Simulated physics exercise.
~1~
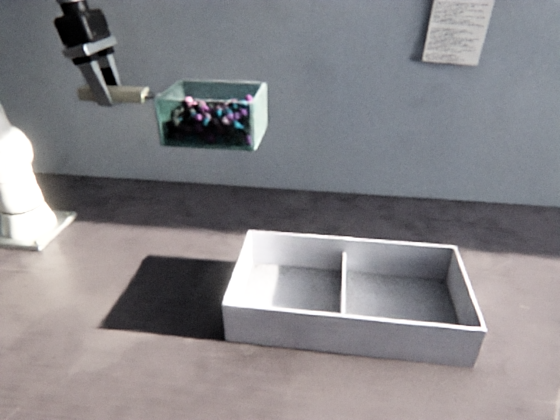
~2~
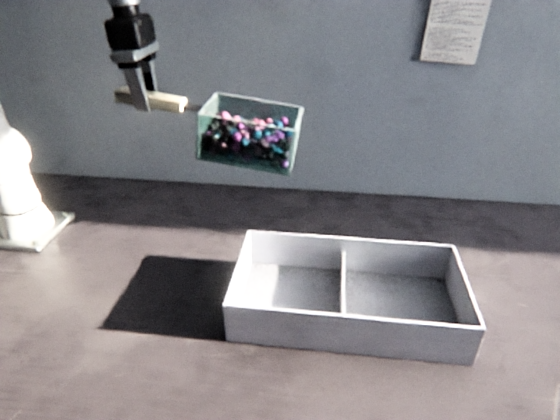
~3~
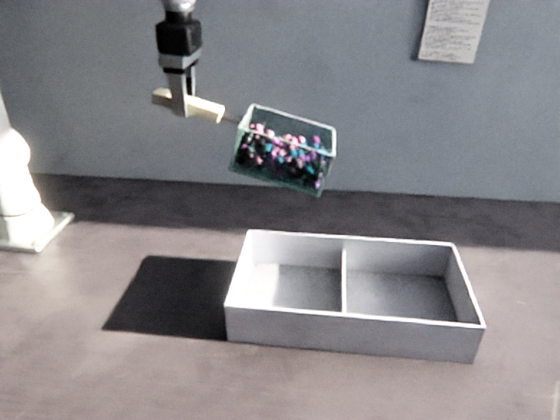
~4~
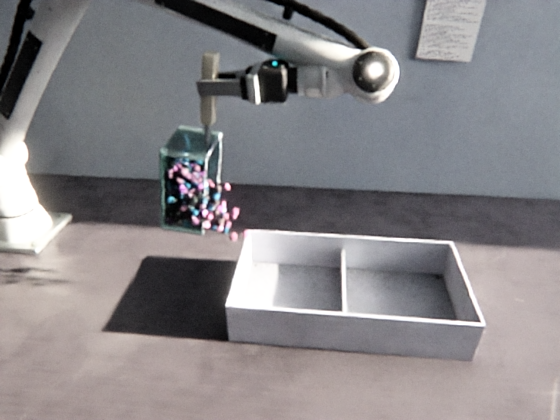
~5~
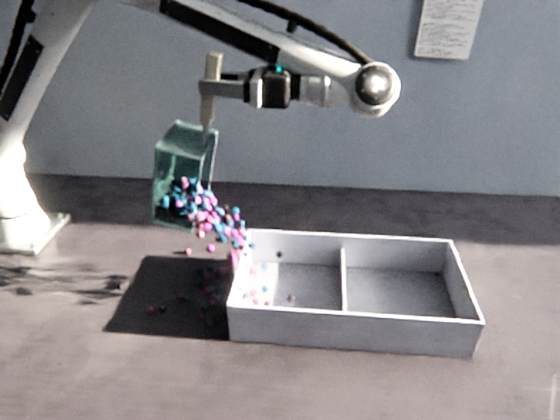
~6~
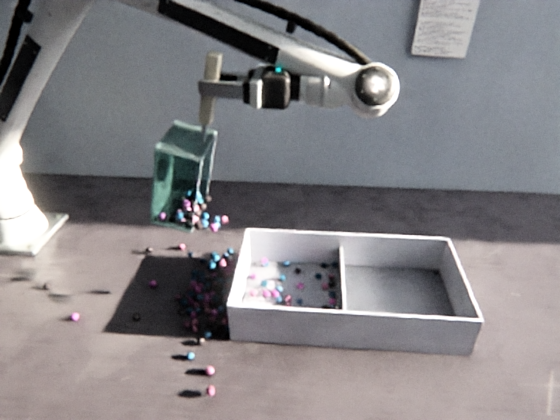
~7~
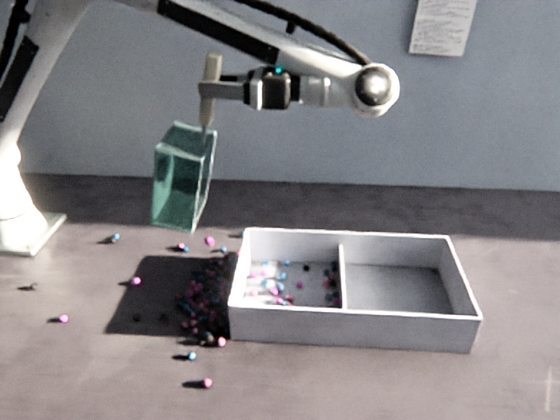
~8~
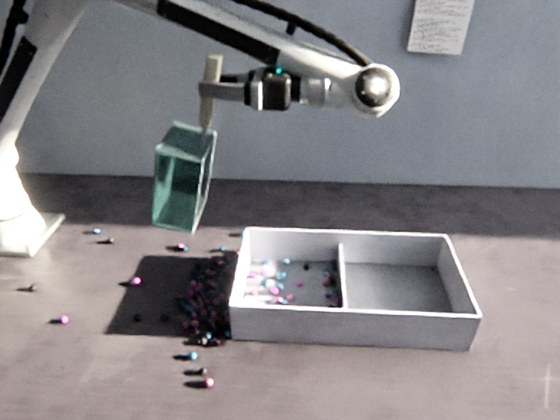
Robot arm tipping a clear box of pink, blue and dark beads, most spilling beside a divided tray, some landing inside.
